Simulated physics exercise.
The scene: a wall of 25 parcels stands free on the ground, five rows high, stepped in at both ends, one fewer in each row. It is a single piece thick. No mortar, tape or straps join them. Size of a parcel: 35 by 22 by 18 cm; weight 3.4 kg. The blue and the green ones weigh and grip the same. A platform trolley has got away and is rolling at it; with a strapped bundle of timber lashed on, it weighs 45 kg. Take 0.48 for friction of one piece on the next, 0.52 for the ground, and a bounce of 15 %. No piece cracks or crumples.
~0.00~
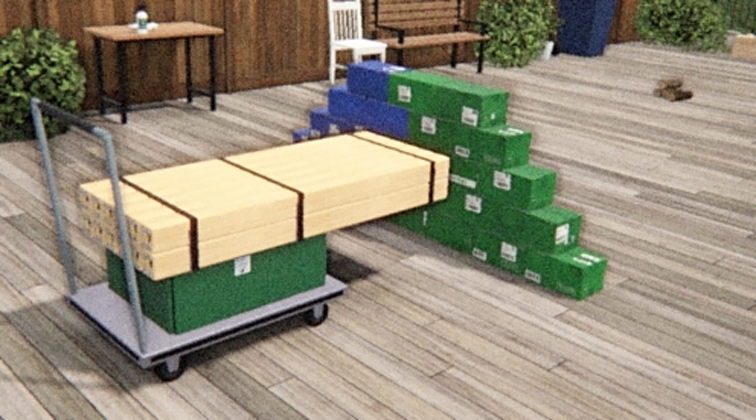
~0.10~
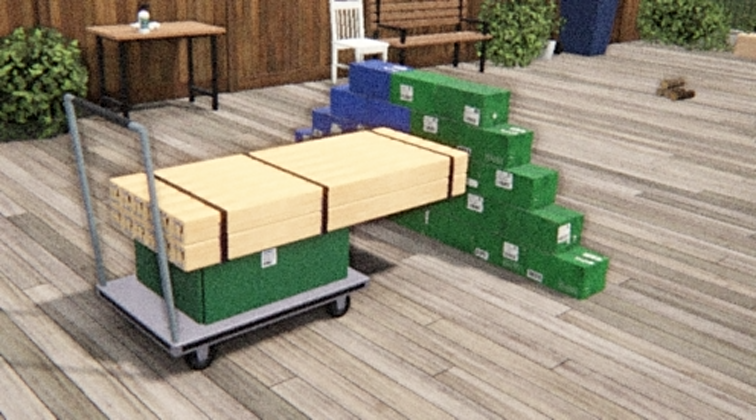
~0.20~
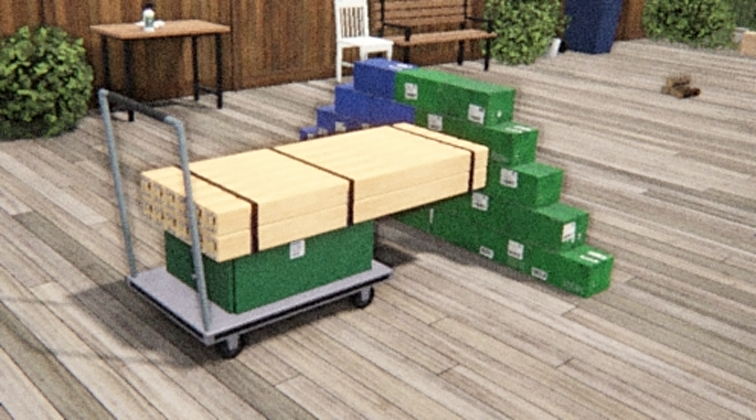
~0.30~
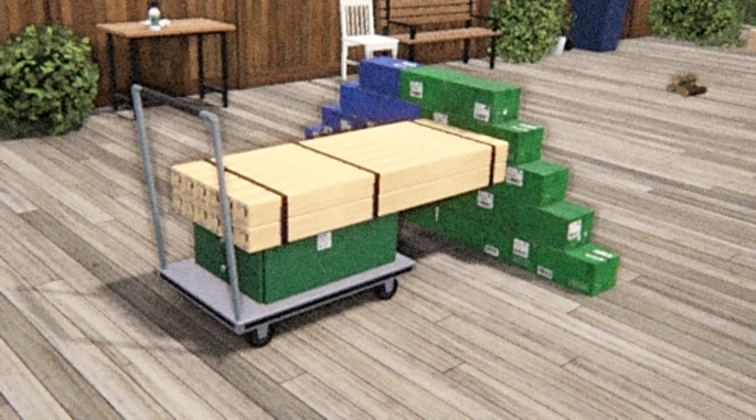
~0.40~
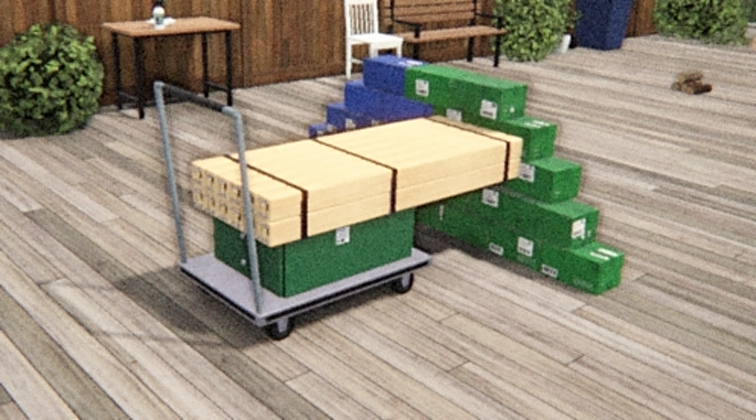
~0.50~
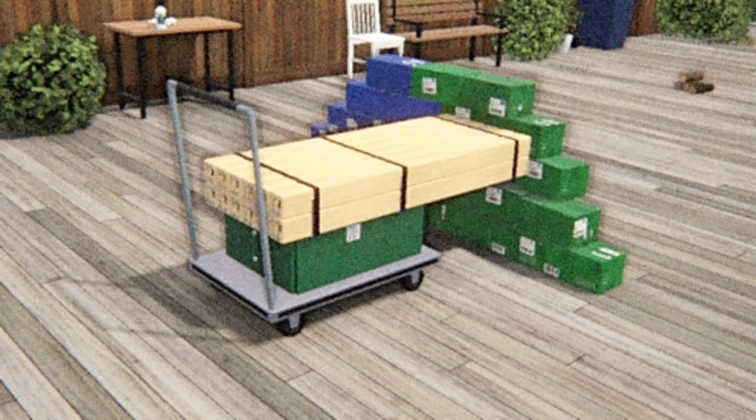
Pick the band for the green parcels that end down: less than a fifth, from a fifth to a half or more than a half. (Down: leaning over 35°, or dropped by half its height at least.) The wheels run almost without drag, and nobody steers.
It comes to upwards of a half.
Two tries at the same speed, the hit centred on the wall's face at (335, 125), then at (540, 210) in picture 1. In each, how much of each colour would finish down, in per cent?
Green 10 then 60, blue 50 then 0 per cent.
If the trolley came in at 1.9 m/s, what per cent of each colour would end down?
In that case green 60, blue 20 per cent.
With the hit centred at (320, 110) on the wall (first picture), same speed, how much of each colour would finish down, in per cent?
Then green 10, blue 50 per cent.
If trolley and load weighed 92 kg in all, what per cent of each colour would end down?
Then green 60, blue 20 per cent.
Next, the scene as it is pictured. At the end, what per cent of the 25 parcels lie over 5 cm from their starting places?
50 per cent.
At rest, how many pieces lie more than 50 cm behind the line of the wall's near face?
Some 12 pieces.
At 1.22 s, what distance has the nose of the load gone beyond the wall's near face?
About 25 cm past it.
After 0.88 s, load 20 cm past the wall's line, still rolling; none of the 14 green parcels down (0 of 25 in all colours); top green parcel leaning 15°; top blue parcel leaning 14°.
After 1.22 s, load 25 cm past the wall's line, still rolling; 10 of the 14 green parcels down (12 of 25 in all colours); top green parcel leaning 39°, 13 cm lower; top blue parcel leaning 39°, 11 cm lower.
After 1.46 s, load 27 cm past the wall's line, still rolling; 10 of the 14 green parcels down (12 of 25 in all colours); top green parcel on its side; top blue parcel on its side.
At rest (2.3 s), load 29 cm past the wall's line, stopped; 10 of the 14 green parcels down (12 of 25 in all colours); top green parcel on its side; top blue parcel on its side. That is 71 per cent. As the last picture would show them, middles, top green parcel near (584, 164), top blue parcel near (433, 155).
